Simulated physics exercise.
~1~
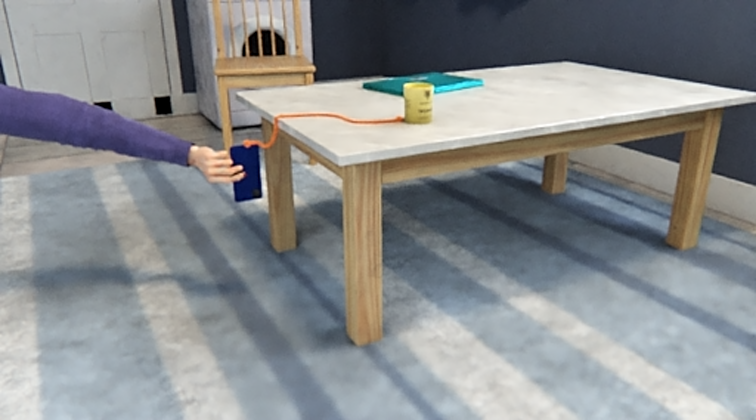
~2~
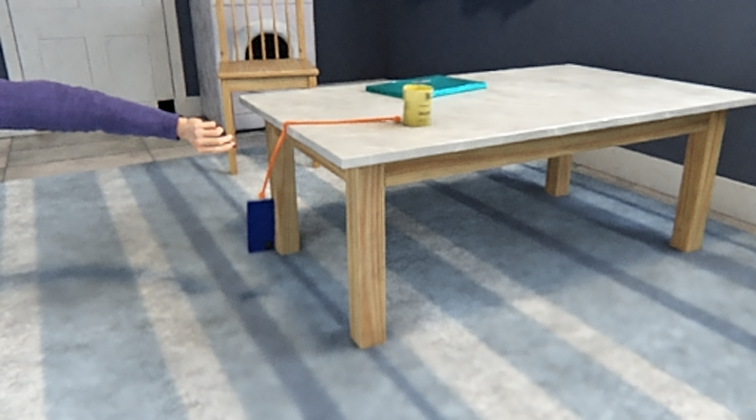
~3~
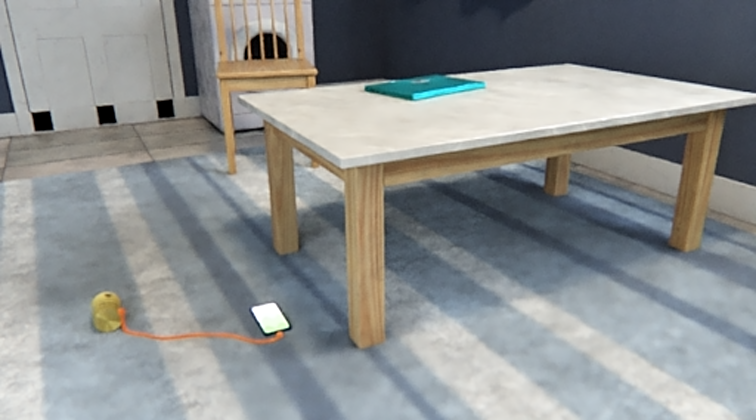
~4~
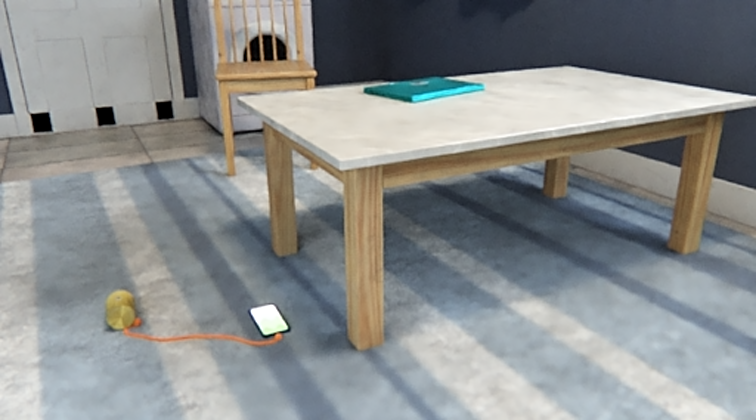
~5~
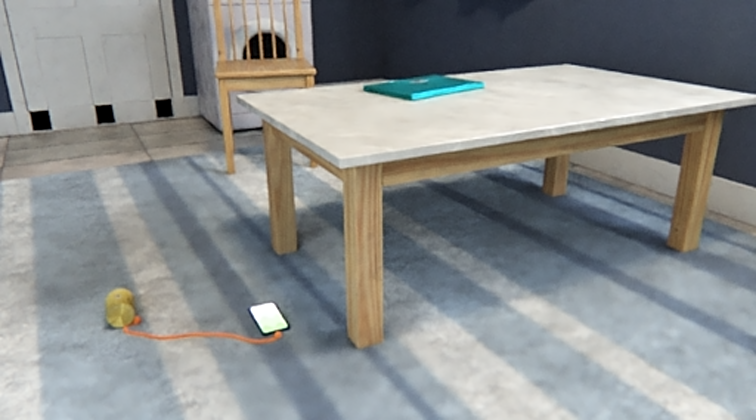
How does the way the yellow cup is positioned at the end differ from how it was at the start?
At the start the yellow cup stood upright on the table, but by the end it was lying on its side on the floor.
